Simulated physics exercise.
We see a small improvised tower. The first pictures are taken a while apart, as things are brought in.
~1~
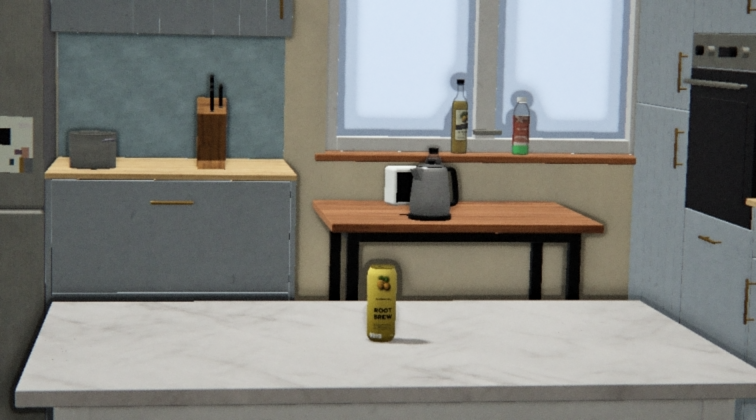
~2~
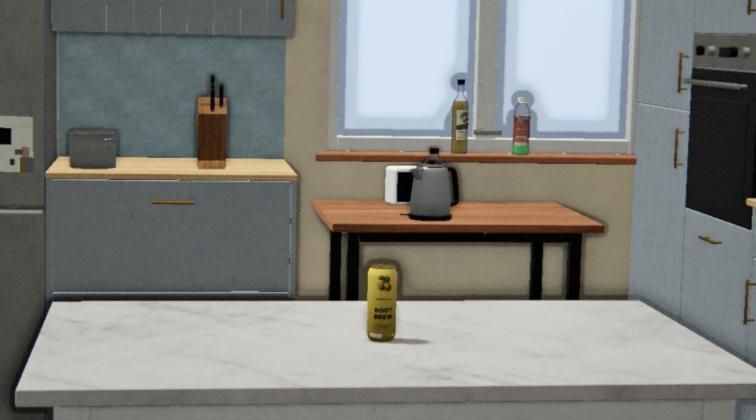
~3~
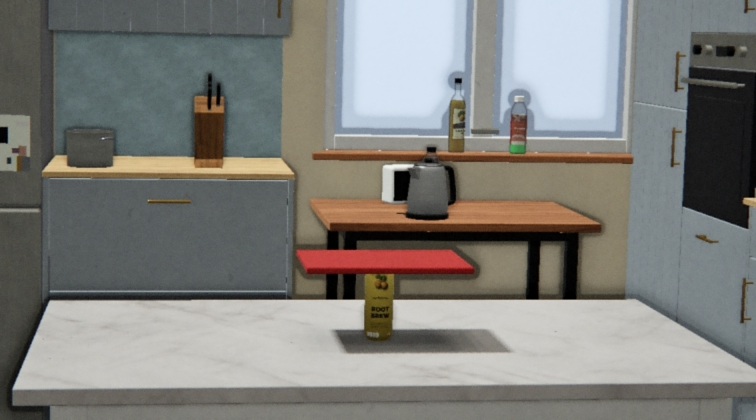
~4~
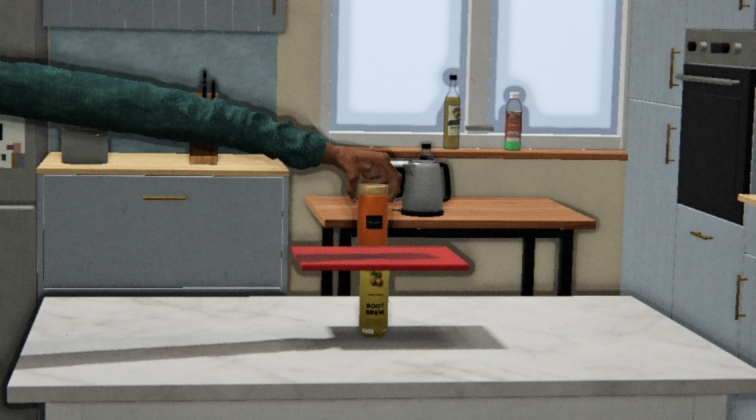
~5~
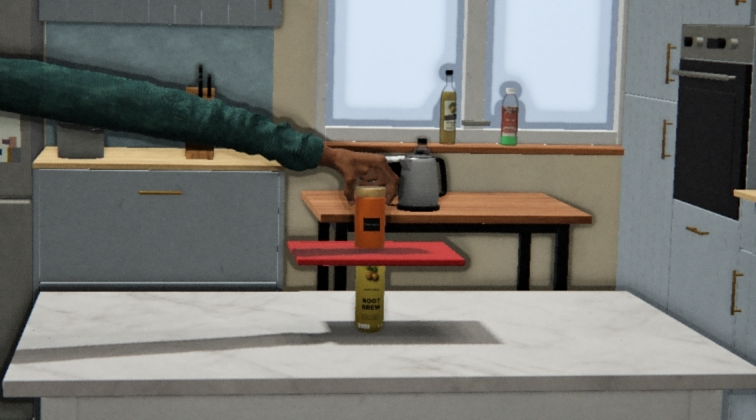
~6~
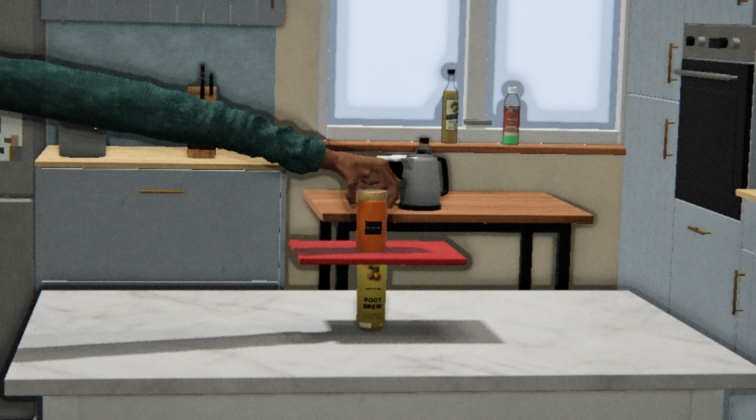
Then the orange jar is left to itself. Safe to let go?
Outcome: The stack keeps its balance.
Then, 0.20 s after the last picture, nothing has stirred.
Then, 0.50 s after the last picture, orange jar resting near (372, 221).
At rest, all 3 in place. Seen from the same camera at the end, orange jar near (372, 221). The stack holds.
